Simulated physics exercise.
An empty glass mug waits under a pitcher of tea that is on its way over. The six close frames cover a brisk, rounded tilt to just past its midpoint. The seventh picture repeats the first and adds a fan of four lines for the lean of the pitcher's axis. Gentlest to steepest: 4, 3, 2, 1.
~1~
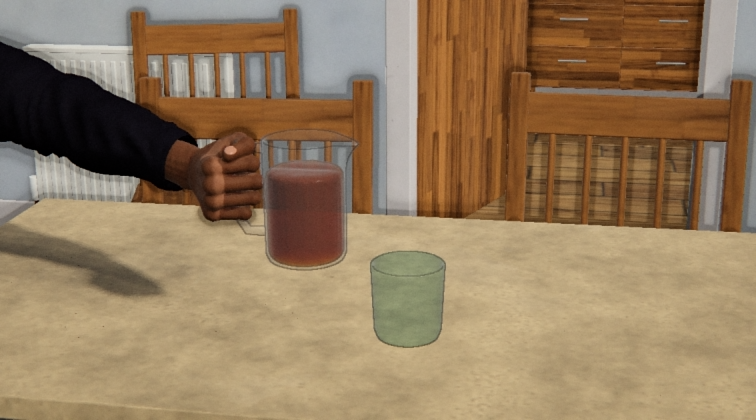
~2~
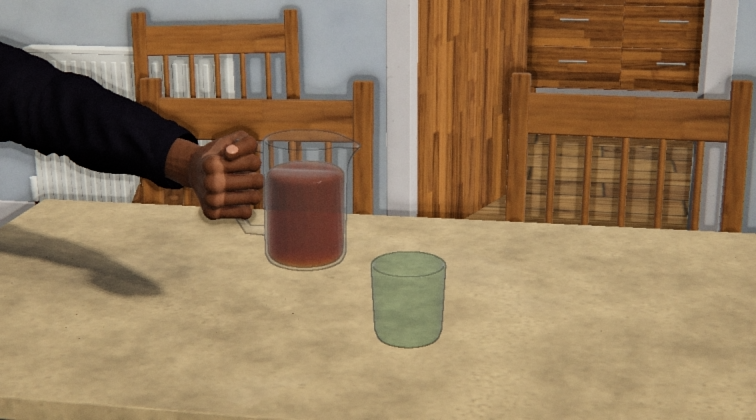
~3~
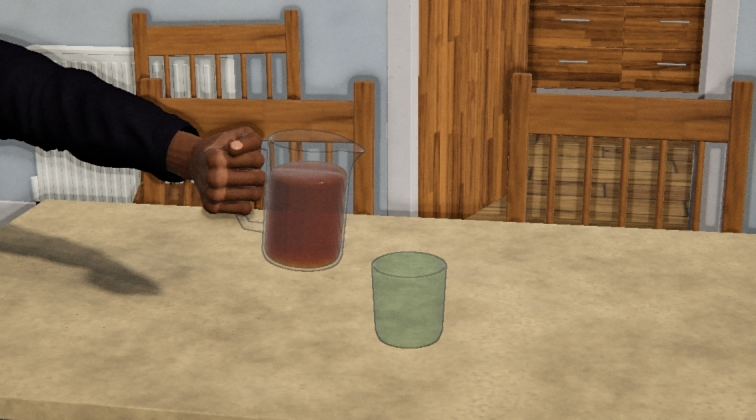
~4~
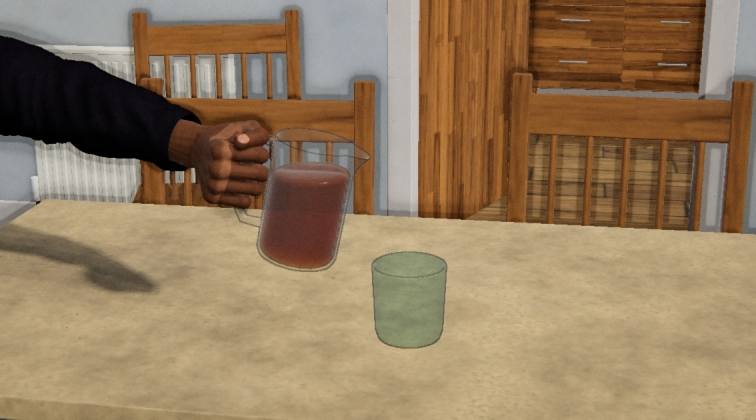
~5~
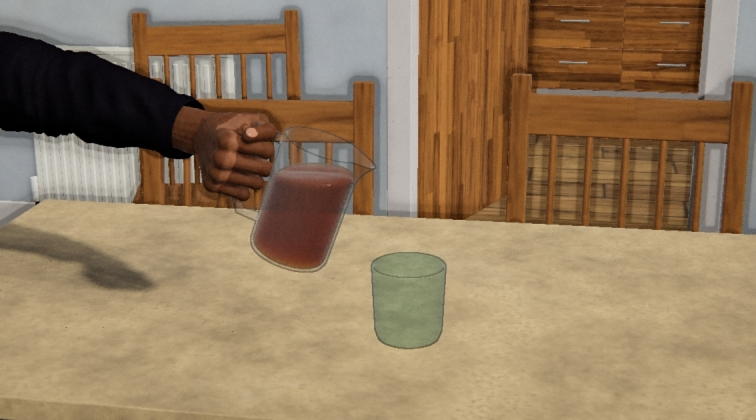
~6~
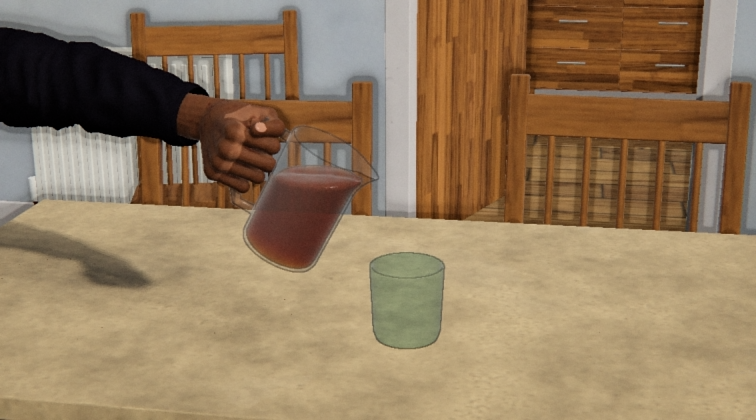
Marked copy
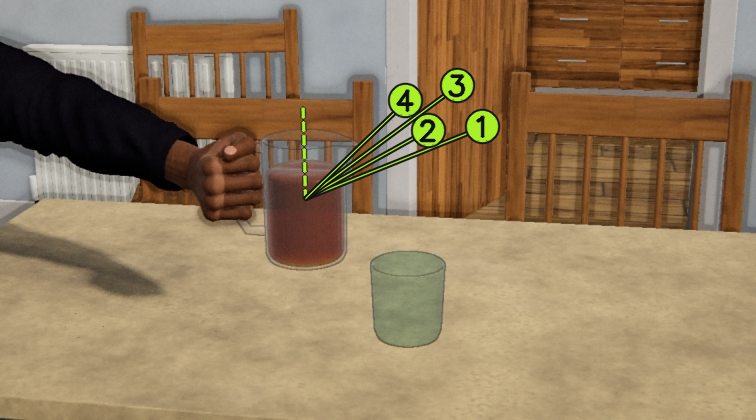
A hand gradually tilts a clear pitcher of reddish-brown tea rightward near an empty glass.
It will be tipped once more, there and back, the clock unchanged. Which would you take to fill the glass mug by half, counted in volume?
Choose 1.
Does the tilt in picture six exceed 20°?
Yes.
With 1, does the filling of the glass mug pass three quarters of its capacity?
No, it does not.
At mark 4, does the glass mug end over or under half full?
Under.
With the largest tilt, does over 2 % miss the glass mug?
No, it does not.
On the marked copy, 1 at (466, 133); 2 at (413, 138); 3 at (444, 95); 4 at (394, 113).
With 1, the glass mug ends with about 51 % of what it can hold.
With 2, the glass mug ends with about 34 % of what it can hold.
With 3, the glass mug ends with about 20 % of what it can hold.
With 4, the glass mug ends with about 10 % of what it can hold.
